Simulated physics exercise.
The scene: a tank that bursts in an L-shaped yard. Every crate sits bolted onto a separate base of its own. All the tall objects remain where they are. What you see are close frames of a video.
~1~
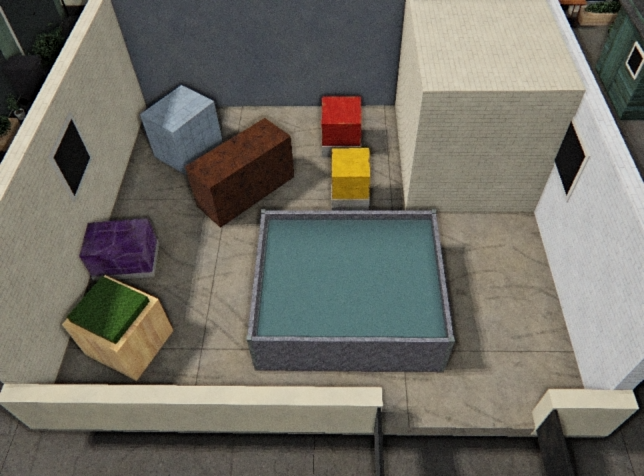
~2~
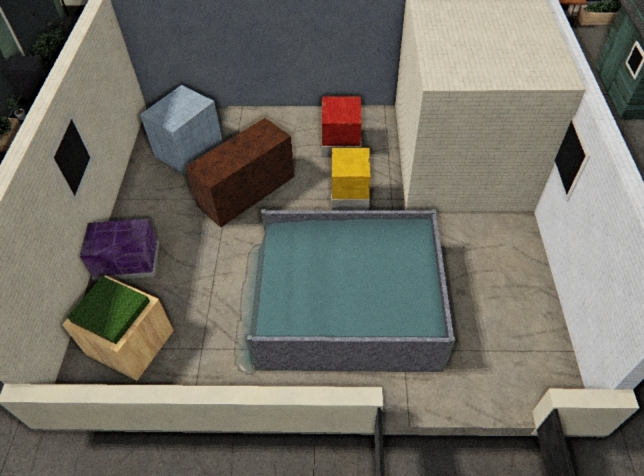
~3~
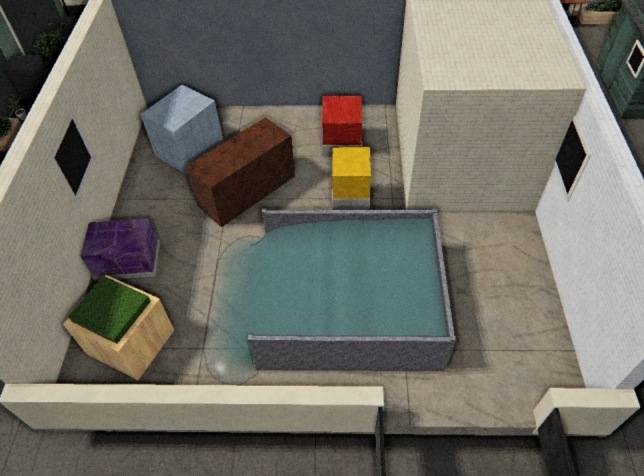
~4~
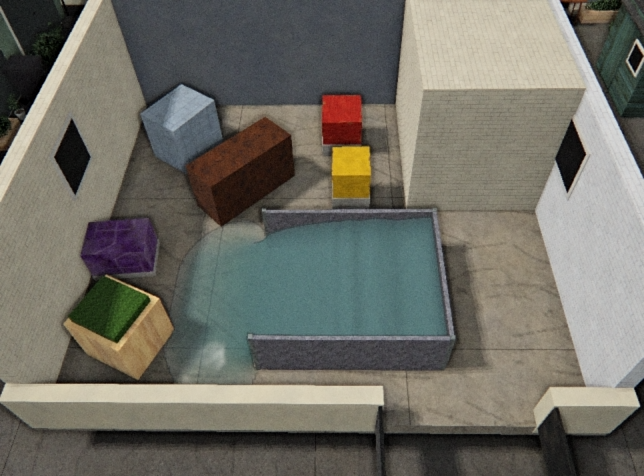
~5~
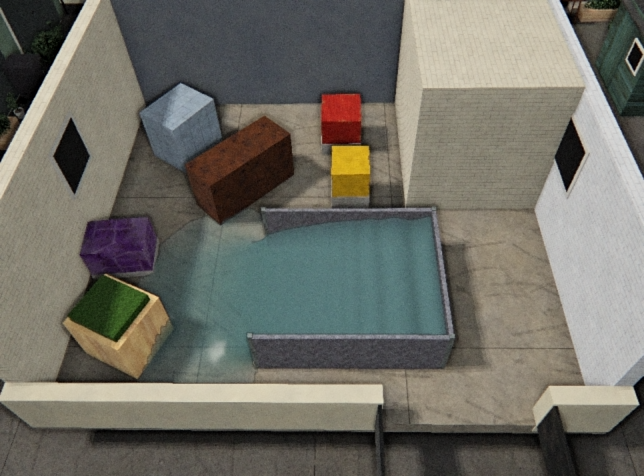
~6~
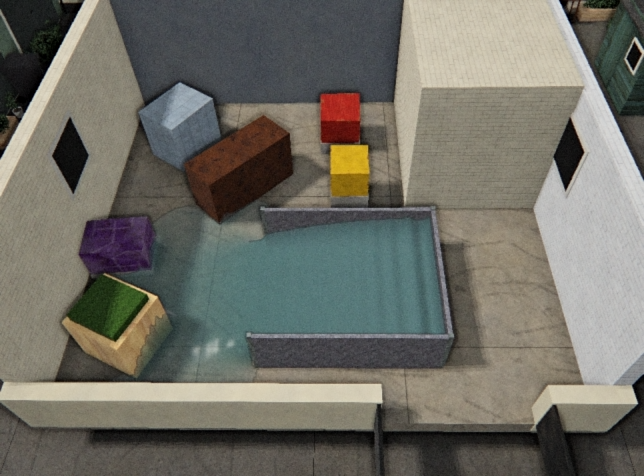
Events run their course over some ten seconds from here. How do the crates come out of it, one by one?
Red crate: Dry; purple crate: Wet; yellow crate: Dry.
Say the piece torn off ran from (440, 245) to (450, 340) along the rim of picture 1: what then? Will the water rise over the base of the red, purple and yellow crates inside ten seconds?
Crate by crate: Red - left alone; purple - hit; yellow - left alone.
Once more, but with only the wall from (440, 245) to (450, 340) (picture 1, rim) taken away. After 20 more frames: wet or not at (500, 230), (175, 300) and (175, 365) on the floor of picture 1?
Soaked, untouched, untouched.
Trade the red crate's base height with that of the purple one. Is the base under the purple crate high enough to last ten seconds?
The purple one gets flooded.
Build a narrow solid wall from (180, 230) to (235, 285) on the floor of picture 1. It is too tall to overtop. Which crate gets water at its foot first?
That would be the purple-painted one.
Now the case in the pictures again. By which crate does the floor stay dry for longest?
I'd say the crate marked red is last.
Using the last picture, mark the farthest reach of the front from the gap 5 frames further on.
Best guess: Near (125, 166).
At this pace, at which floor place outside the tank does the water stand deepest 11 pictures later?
Somewhere around pixel (112, 404).
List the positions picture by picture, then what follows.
The first picture shows still water in the open tank at (349, 274).
In the second picture, the front is at (252, 371), out from the gap at (264, 292).
In the third picture, water pours out at (265, 294) and has run to (231, 378).
In the fourth picture, the front is at a hidden place, out from the gap at (265, 294).
In the fifth picture, water pours out at (265, 294) and has run to a hidden place.
In the sixth picture, water pours out at (264, 294) and has run to a hidden place.
A moment on, water covers 30 % of the floor; the red crate not reached, the purple crate water round its plinth, the yellow crate not reached.
Next, water covers 40 % of the floor; the red crate not reached, the purple crate water round its plinth, the yellow crate water round its plinth.
Then, water covers 60 % of the floor; the red crate not reached, the purple crate water round its plinth, the yellow crate water round its plinth.
Later, water covers 95 % of the floor; the red crate water round its plinth, the purple crate water round its plinth, the yellow crate water round its plinth.
In the end, water covers 100 % of the floor; the red crate stayed above the water, the purple crate was topped, the yellow crate stayed above the water.
